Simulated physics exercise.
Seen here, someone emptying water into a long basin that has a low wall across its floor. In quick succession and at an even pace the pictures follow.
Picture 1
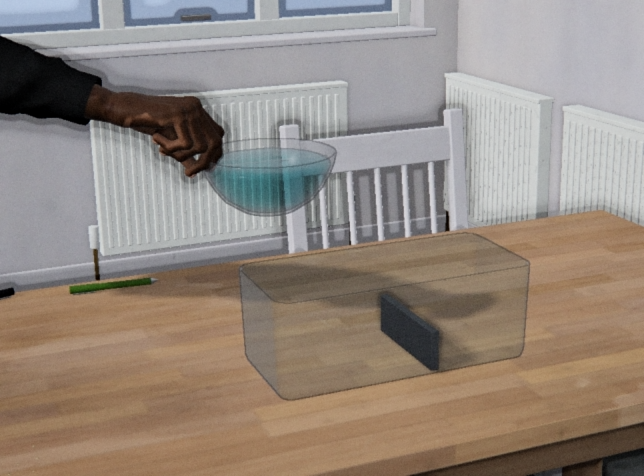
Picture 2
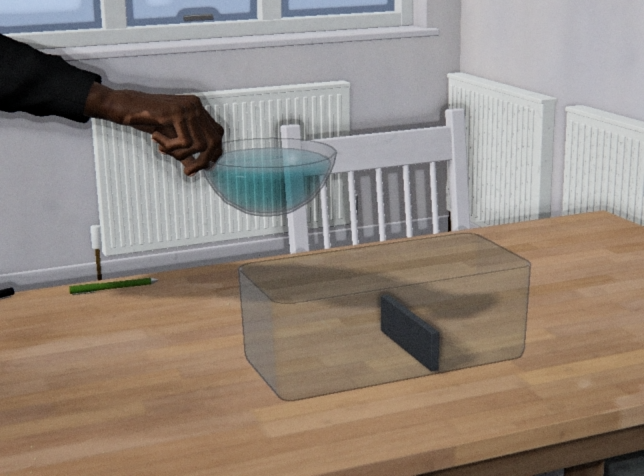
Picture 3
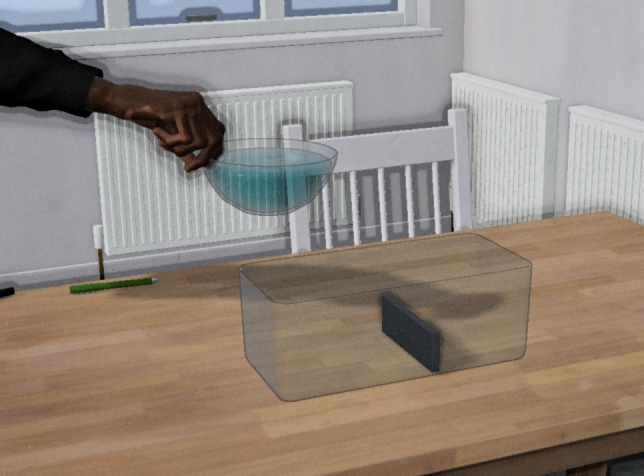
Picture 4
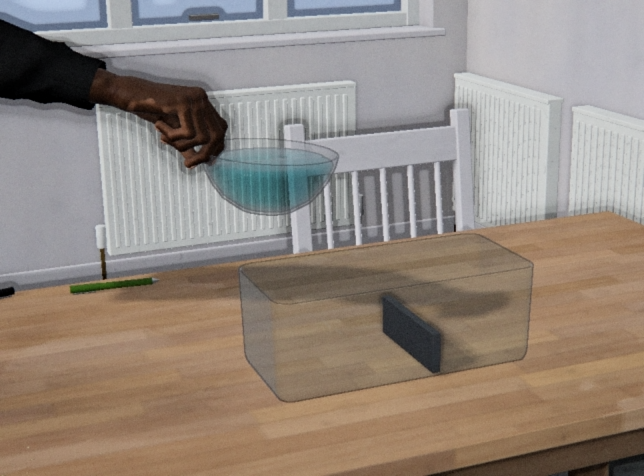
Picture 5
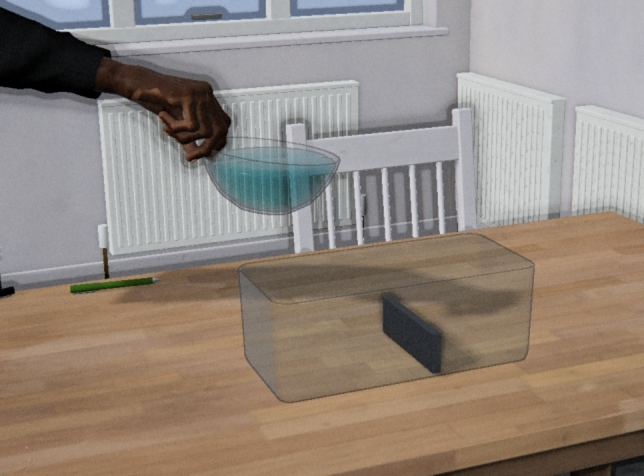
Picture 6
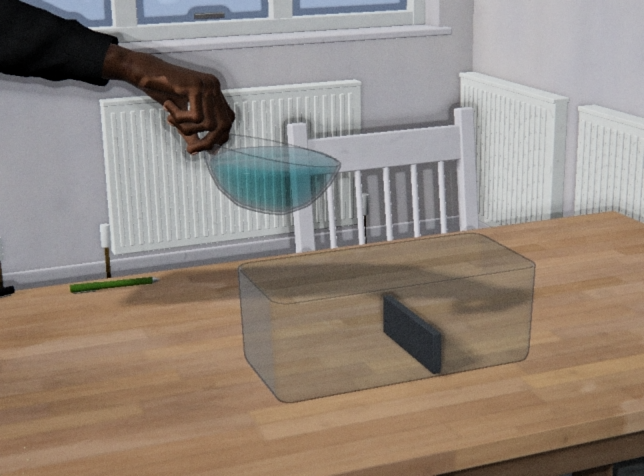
A dark-sleeved hand held a clear bowl of blue-green water above a long see-through basin on a wooden table, then gradually tilted it slightly to the right, over the low dark wall inside the basin.
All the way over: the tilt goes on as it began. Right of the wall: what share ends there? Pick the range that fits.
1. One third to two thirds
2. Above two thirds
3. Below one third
Option 3: Below one third.
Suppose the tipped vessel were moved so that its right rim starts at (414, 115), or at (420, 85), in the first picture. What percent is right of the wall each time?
Start one gives close to 95 percent, start two close to 85 percent.
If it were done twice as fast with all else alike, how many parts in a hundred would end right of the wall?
Roughly 10 percent.
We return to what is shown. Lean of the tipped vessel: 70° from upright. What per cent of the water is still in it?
Around 25 in a hundred has not poured out yet.
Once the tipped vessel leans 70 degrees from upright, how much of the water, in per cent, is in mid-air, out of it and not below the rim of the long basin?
Share in flight: Approx. 30 %.
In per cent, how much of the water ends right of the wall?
About 0 per cent.
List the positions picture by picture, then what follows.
It leans 0°; its right rim is at (331, 148); the water meets the walls at (204, 167) and (326, 154); the long basin's rim runs from (256, 286) to (502, 249); the wall's top is at (408, 313), in the first frame.
It leans 1°; its right rim is at (331, 148); the water meets the walls at (203, 167) and (325, 154), in the second frame.
It leans 2°; its right rim is at (332, 149); the water meets the walls at (205, 165) and (326, 155), in the third frame.
It leans 5°; its right rim is at (333, 152); the water meets the walls at (207, 164) and (328, 156), in the fourth frame.
It leans 9°; its right rim is at (334, 156); the water meets the walls at (207, 164) and (330, 156), in the fifth frame.
It leans 14°; its right rim is at (335, 161); the water meets the walls at (209, 163) and (333, 156), in the sixth frame.
A moment on, the tilt is 70° and 27 per cent is still to pour, 40 is left of the wall and 0 right of it.
Next, the tilt is 106° and 0 per cent is still to pour, 98 is left of the wall and 1 right of it.
Then the tilt is 114° and 0 per cent is still to pour, 98 is left of the wall and 2 right of it.
Later the tilt is 114° and 0 per cent is still to pour, 98 is left of the wall and 2 right of it.
At rest 98 per cent lies left of the wall, 2 right of it and 0 outside.
